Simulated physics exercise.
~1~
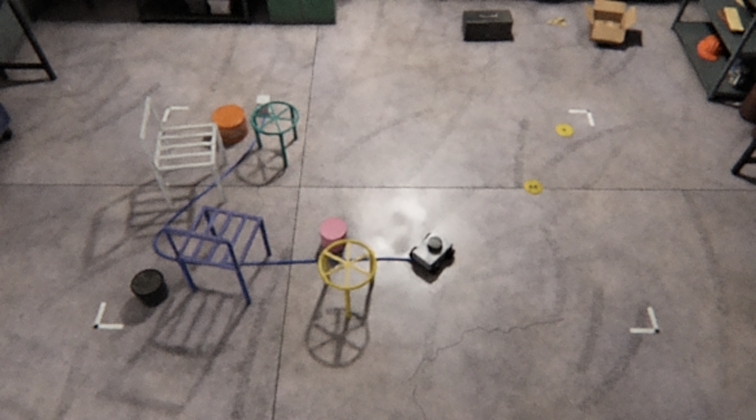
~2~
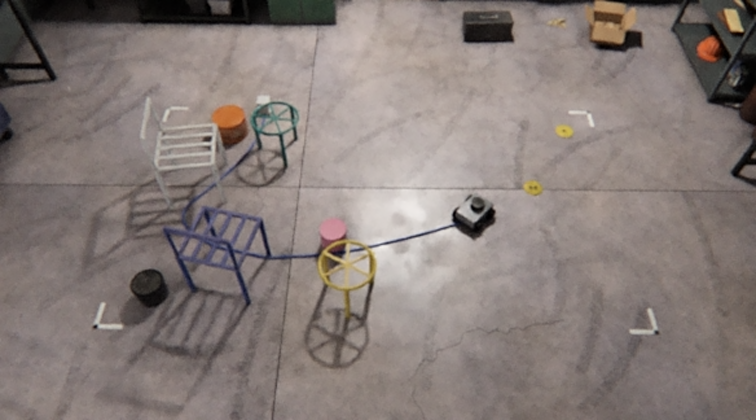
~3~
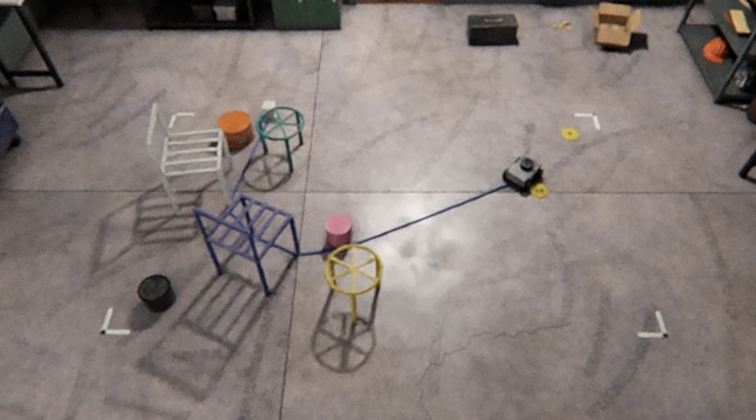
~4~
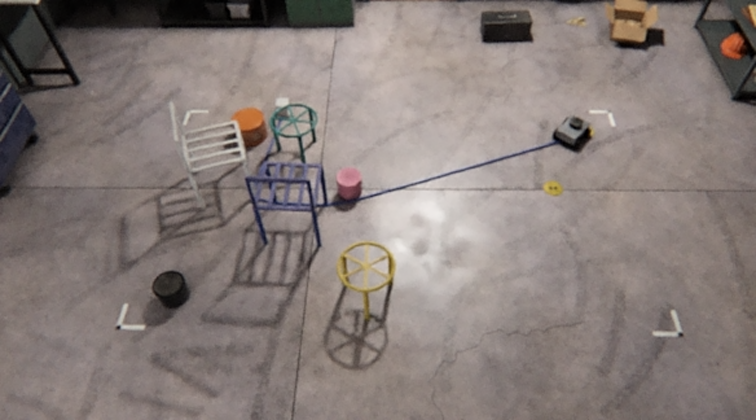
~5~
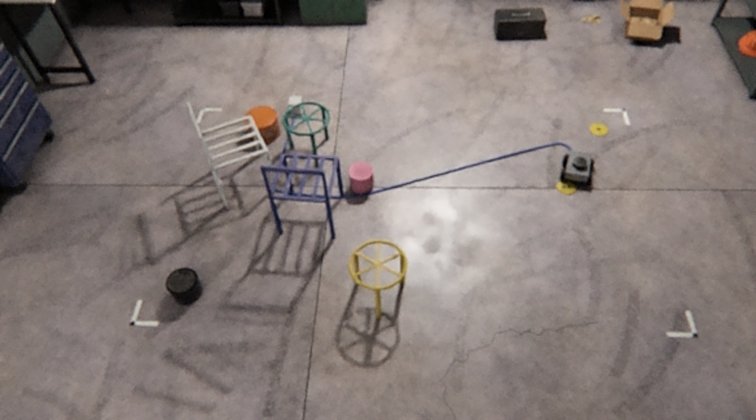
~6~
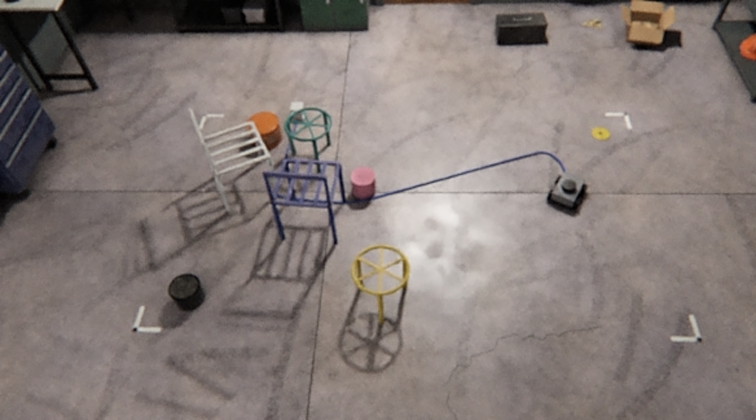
Blue chair dragged by a small cart's blue lead, shifting the pink bin and white chair before the cart turns back.
